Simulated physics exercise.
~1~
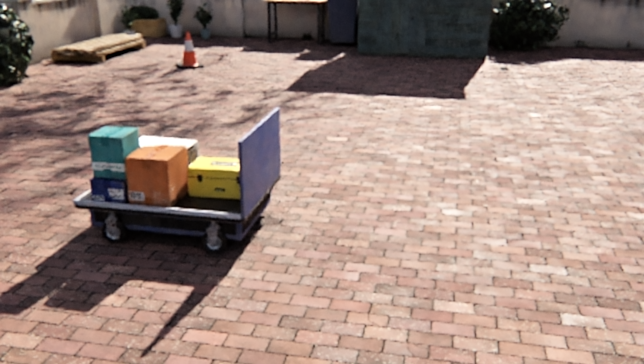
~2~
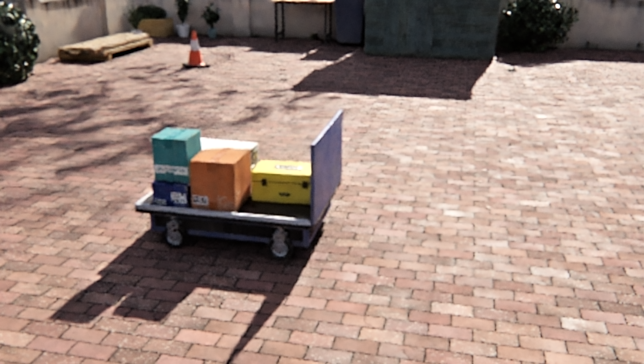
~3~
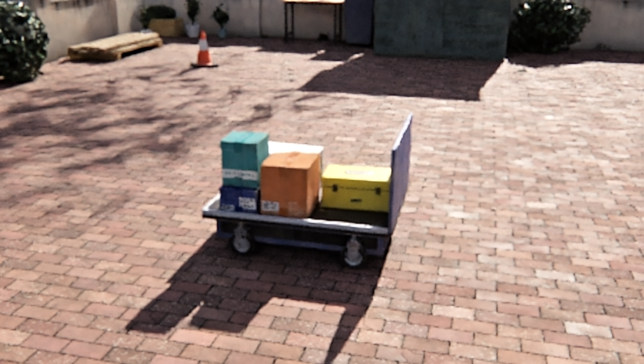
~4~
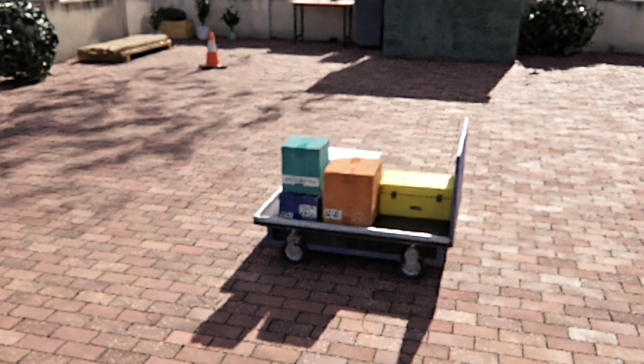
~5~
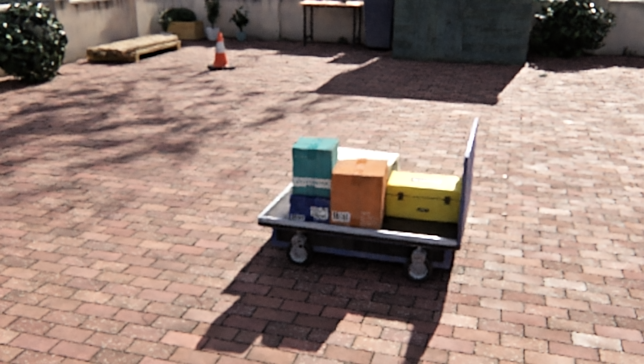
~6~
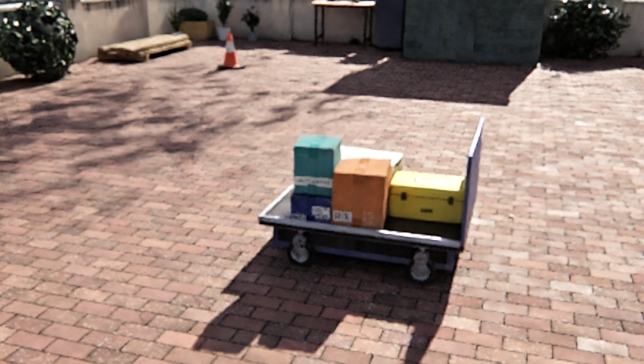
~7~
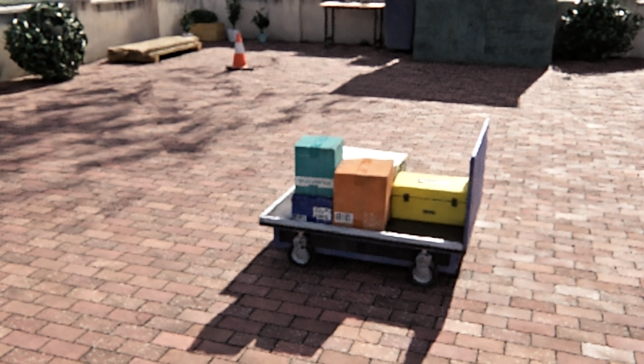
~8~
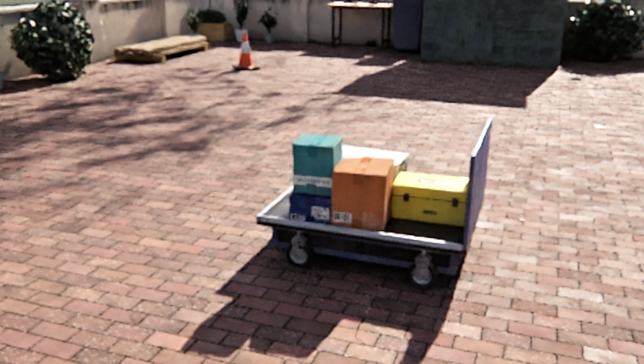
A flat cart with a tall upright board at its right end rolls across a sunlit brick courtyard, seen from slightly above and to one side. On its bed sit a turquoise box stacked on a blue parcel at the left, an orange box in the middle, a yellow toolbox near the board, and a white crate behind. An orange and white cone, a wooden pallet and bushes stand in the background. The cart travels to the right, slows and stops as the view drifts slightly. The turquoise box stays upright, and the whole load, including the yellow toolbox, remains in place on the stationary cart.
